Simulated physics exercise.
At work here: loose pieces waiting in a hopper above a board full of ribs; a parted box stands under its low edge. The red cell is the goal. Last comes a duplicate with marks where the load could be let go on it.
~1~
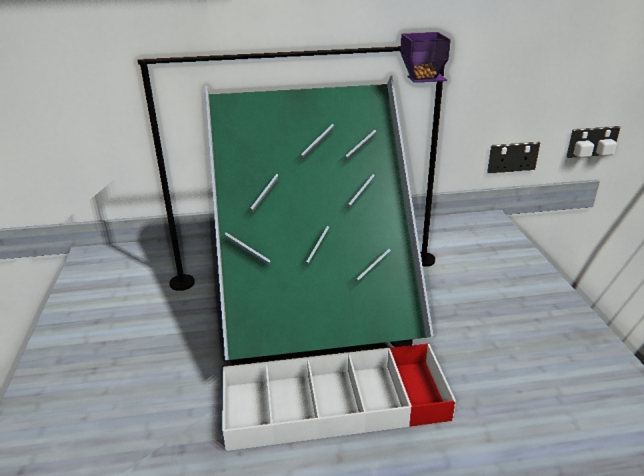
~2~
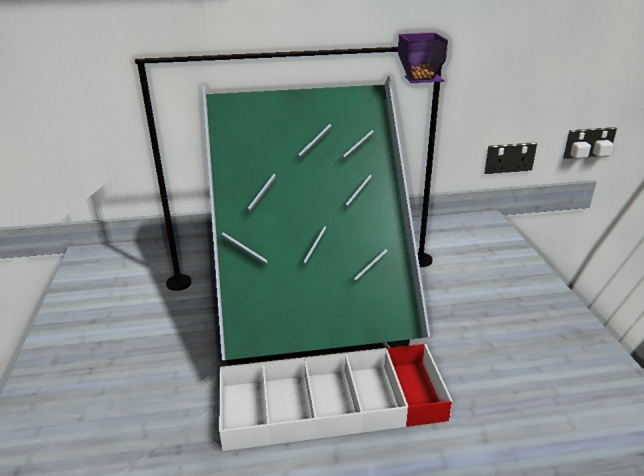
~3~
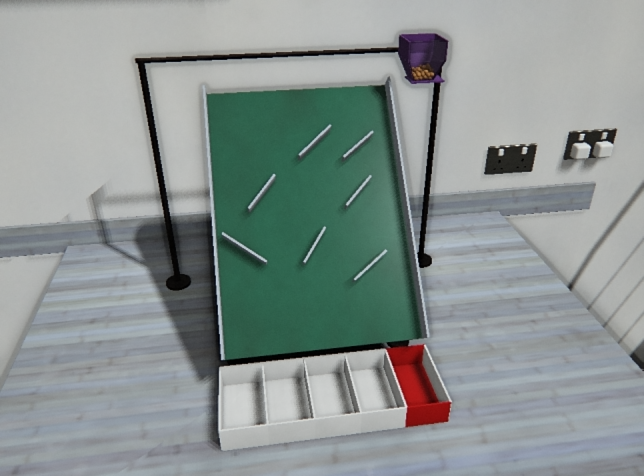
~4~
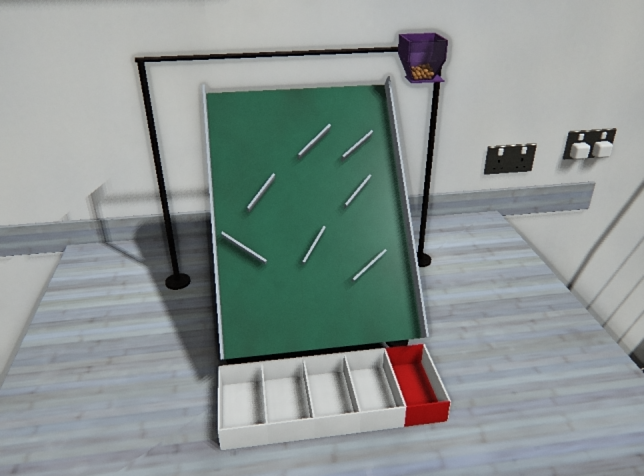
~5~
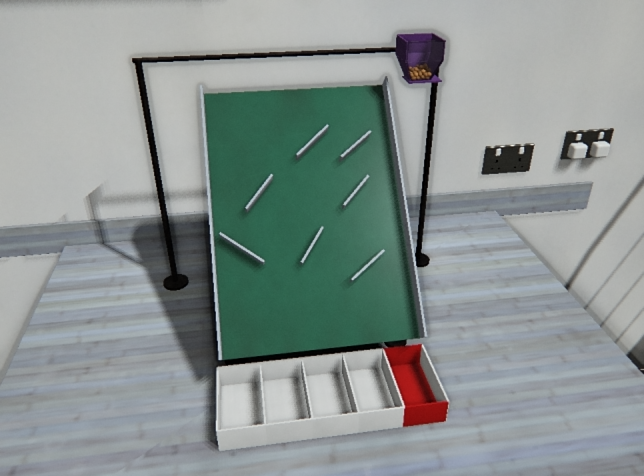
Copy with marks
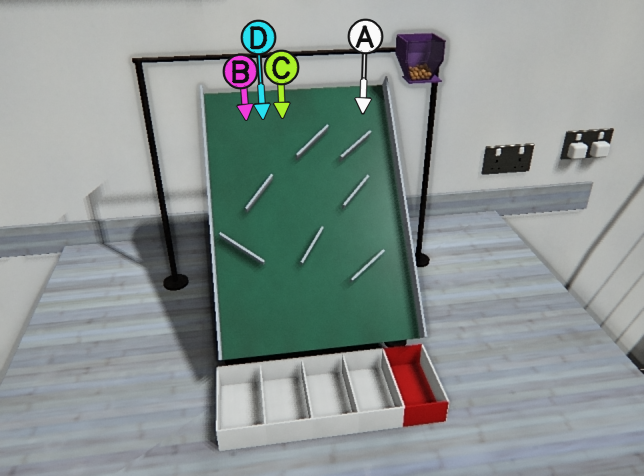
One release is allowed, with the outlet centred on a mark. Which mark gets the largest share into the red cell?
Choose A.
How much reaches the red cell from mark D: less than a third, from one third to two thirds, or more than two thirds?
It is less than a third.
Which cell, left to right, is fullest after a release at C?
It is the second one.
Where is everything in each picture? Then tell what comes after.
Hopper near (423, 70), roasted chickpeas, door shut, in the first frame.
Ribs (299, 155) to (331, 125), (344, 156) to (373, 131), (249, 209) to (275, 174), in the second frame.
Ribs (347, 205) to (371, 176), (222, 233) to (267, 262), (304, 262) to (325, 227), in the third frame.
Ribs (354, 279) to (386, 250), in the fourth frame.
Red cell near (425, 413), number 5 of 5 from the left, in the fifth frame.
On the marked copy, mark A meets the board at (362, 107); mark B meets the board at (245, 114); mark C meets the board at (282, 112); mark D meets the board at (262, 113).
With A, close to a third in the red cell, close to half in other cells, a small share held on the board, a small share outside the box.
With B, none at all in the red cell, all but a few in other cells, only a few held on the board.
With C, none at all in the red cell, the bulk in other cells, a small share outside the box.
With D, none at all in the red cell, the bulk in other cells, a small share held on the board, a small share outside the box.
